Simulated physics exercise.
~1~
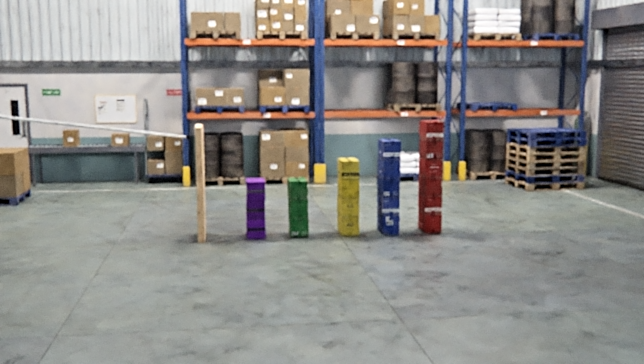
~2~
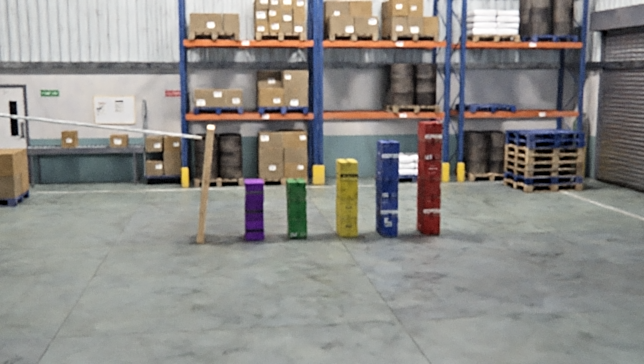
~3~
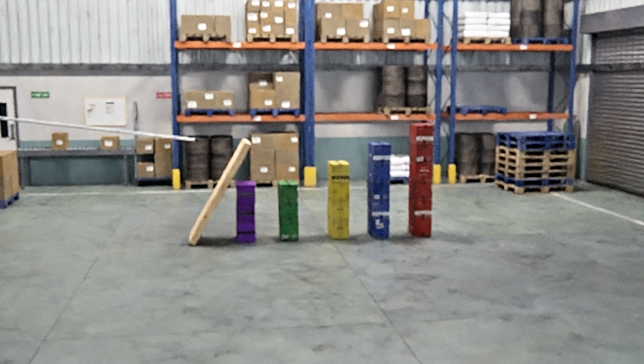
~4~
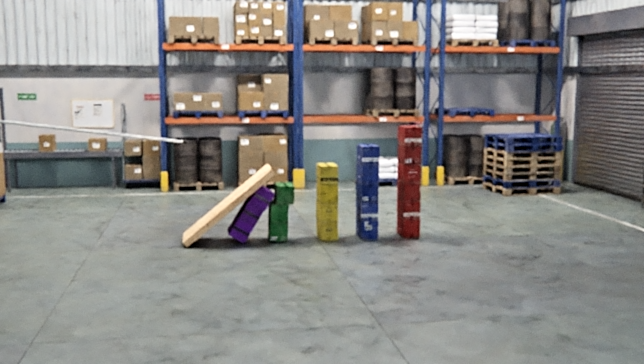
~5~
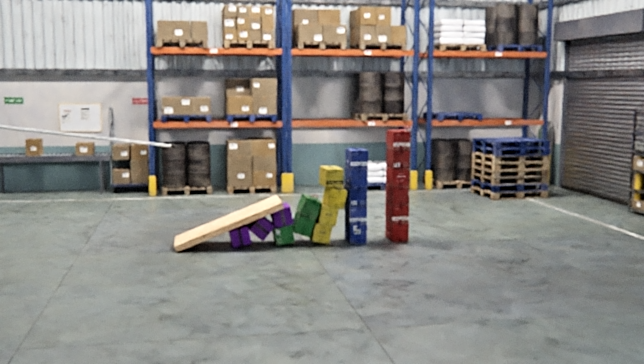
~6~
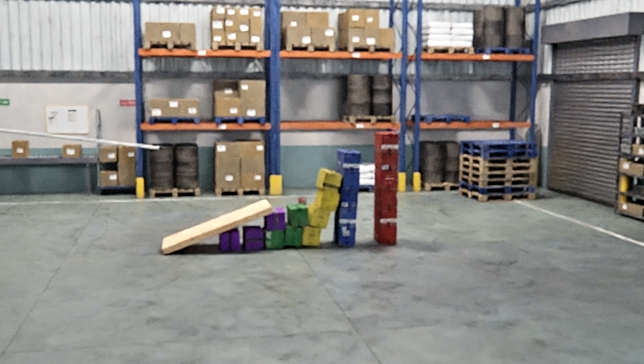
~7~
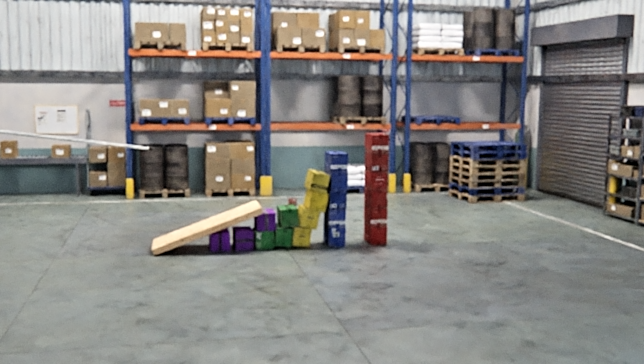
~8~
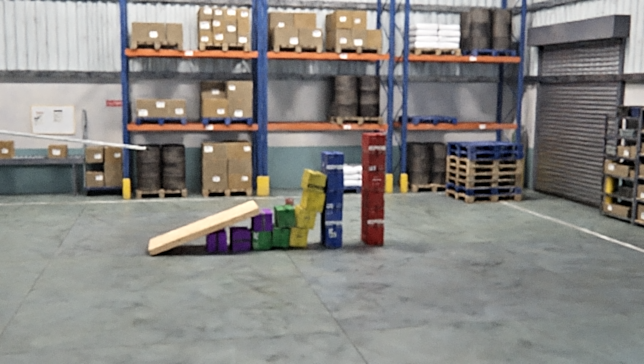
A pushed board topples right, collapsing purple and green stacks before yellow leans against upright blue.
